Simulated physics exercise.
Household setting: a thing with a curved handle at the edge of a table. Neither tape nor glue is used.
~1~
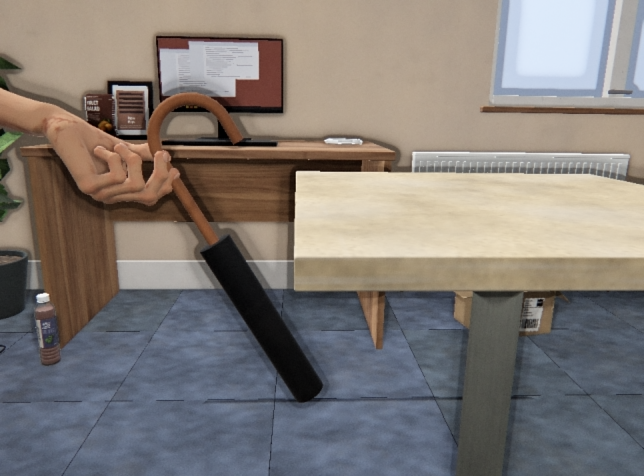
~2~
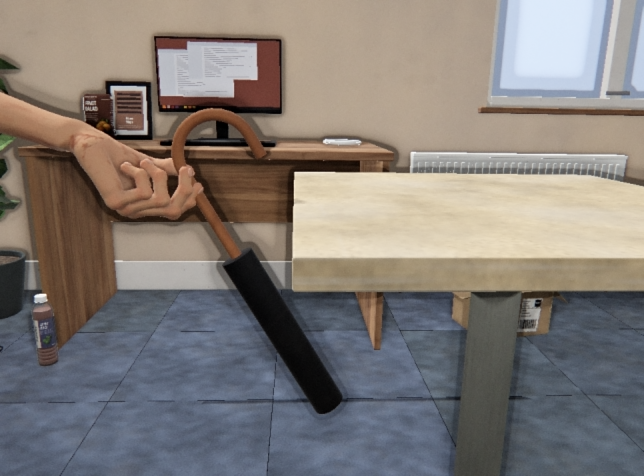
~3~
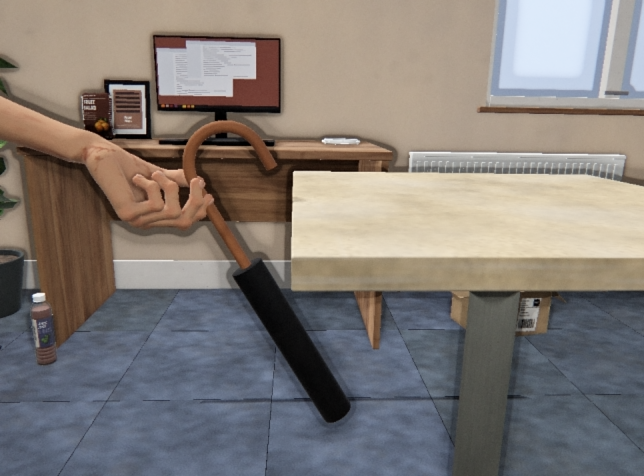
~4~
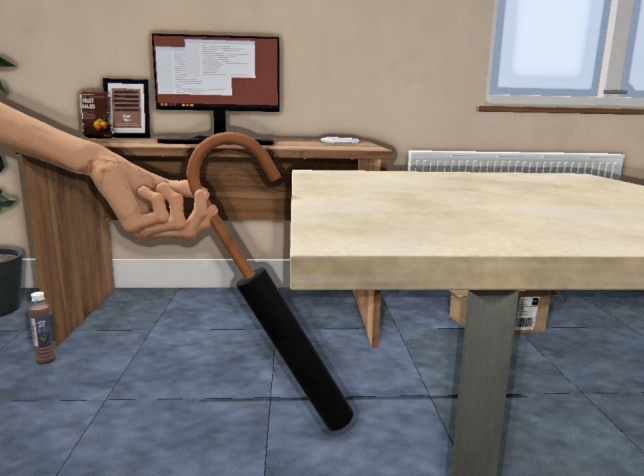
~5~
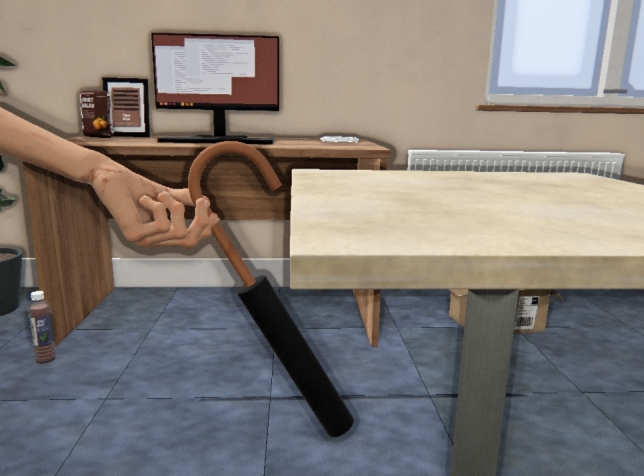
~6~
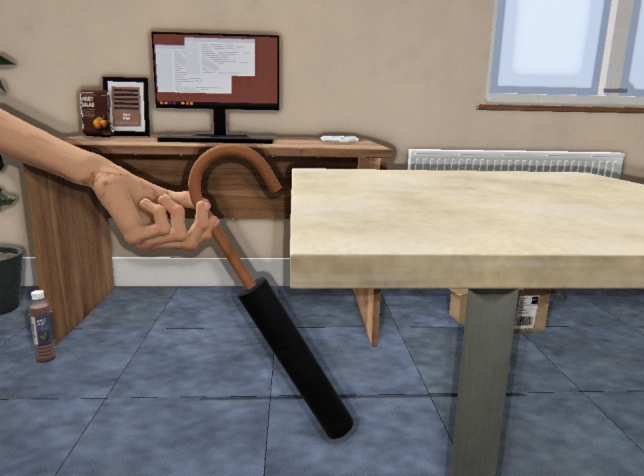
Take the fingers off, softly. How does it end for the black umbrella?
Most likely it loses its grip on the table.
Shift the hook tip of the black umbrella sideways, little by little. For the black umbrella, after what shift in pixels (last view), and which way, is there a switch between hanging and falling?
Going right by 16 pixels does it.
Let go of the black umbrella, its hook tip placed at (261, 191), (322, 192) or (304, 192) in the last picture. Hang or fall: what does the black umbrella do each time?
Try by try: Tumbles; stays put; stays put.
Then, 0.40 s on from there, black umbrella on its way down.
Then, 0.78 s on from there, black umbrella at the bottom.
In the end, the black umbrella drops past the edge.
